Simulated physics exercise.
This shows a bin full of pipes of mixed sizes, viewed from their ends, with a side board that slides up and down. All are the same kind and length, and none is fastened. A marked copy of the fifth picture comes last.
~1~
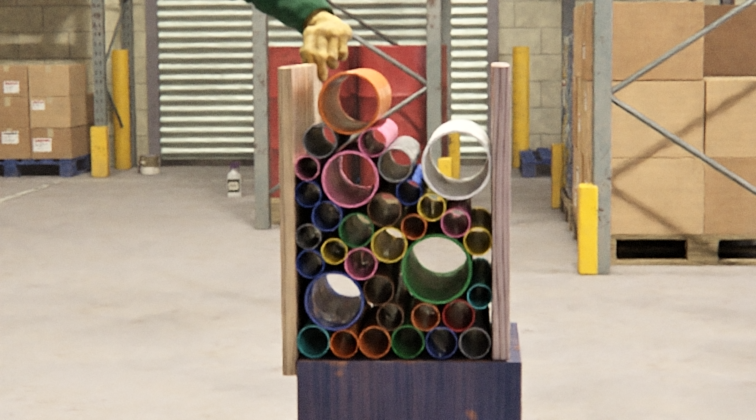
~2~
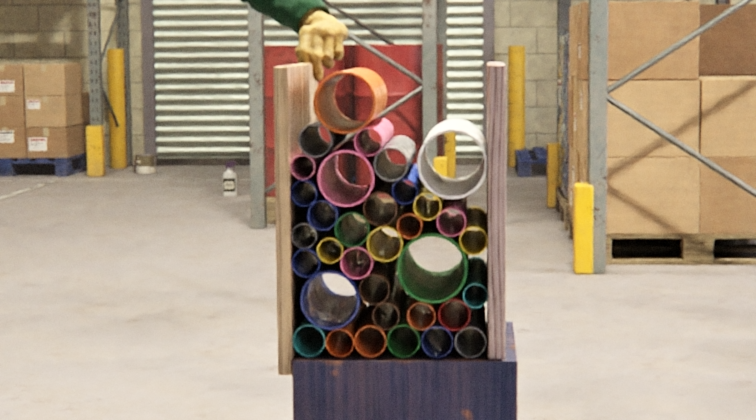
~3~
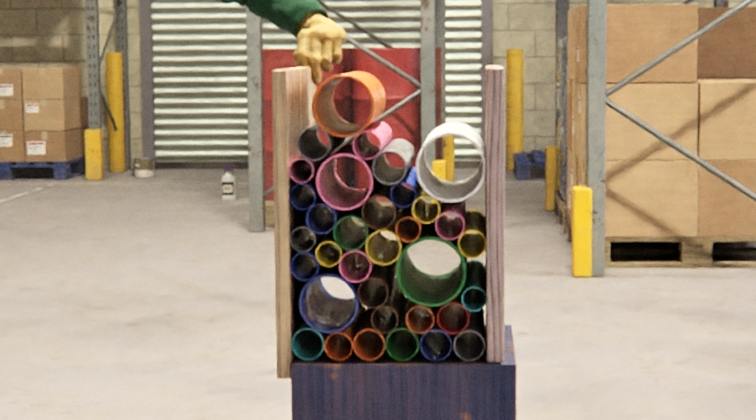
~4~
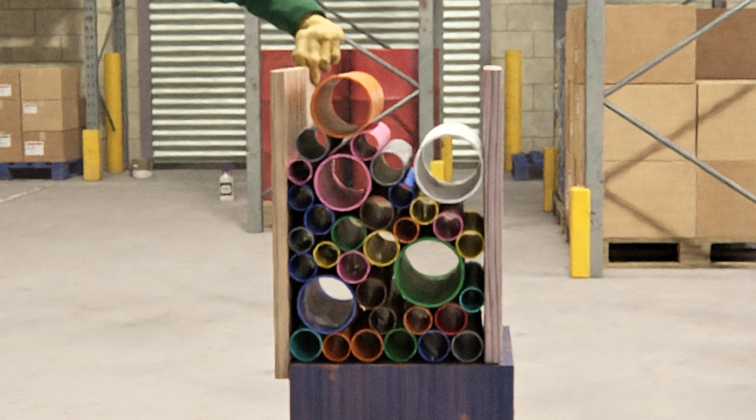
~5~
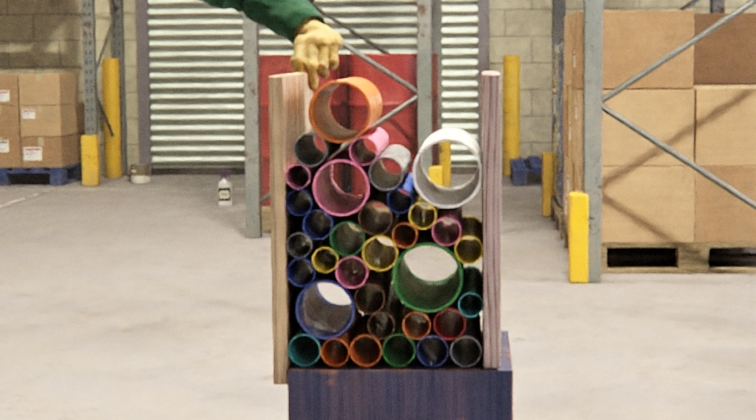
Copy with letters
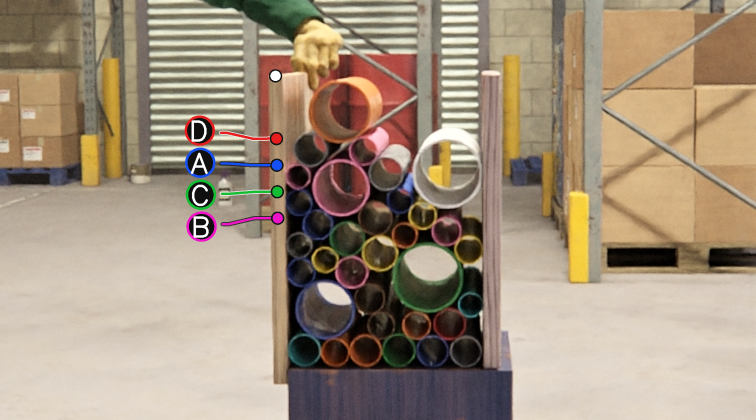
The video shows a gloved hand holding an orange pipe at the top of a stack of mixed-size colourful pipes between two upright boards in a warehouse, with almost no movement apart from slight shifts of the whole view.
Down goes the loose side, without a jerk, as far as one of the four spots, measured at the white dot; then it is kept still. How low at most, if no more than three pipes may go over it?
It can be let down to B.
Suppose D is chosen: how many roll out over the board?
With D, none.
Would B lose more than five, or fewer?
At B, fewer than five.
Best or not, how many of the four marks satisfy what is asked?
Four of them.
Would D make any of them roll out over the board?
No, at D.
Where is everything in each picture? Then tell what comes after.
A grey pipe (475, 343); a brown pipe (379, 290); a yellow pipe (334, 251), in the first frame.
A yellow pipe (330, 251); an orange pipe (410, 226), in the second frame.
A pink pipe (345, 182); a white pipe (451, 167), in the third frame.
Side board (296, 212); a turquoise pipe (306, 345), in the fourth frame.
A grey pipe (466, 351); a brown pipe (370, 299); a yellow pipe (325, 260), in the fifth frame.
On the marked copy, A at (277, 165); B at (277, 218); C at (277, 192); D at (276, 139); the white dot at (275, 76).
Following B. Soon after the start, top of the board (285, 138).
Later, top of the board (286, 207).
In the end, top of the board (286, 218), three out over the board.
As for the rest, A none out over the board; C three out over the board; D none out over the board.
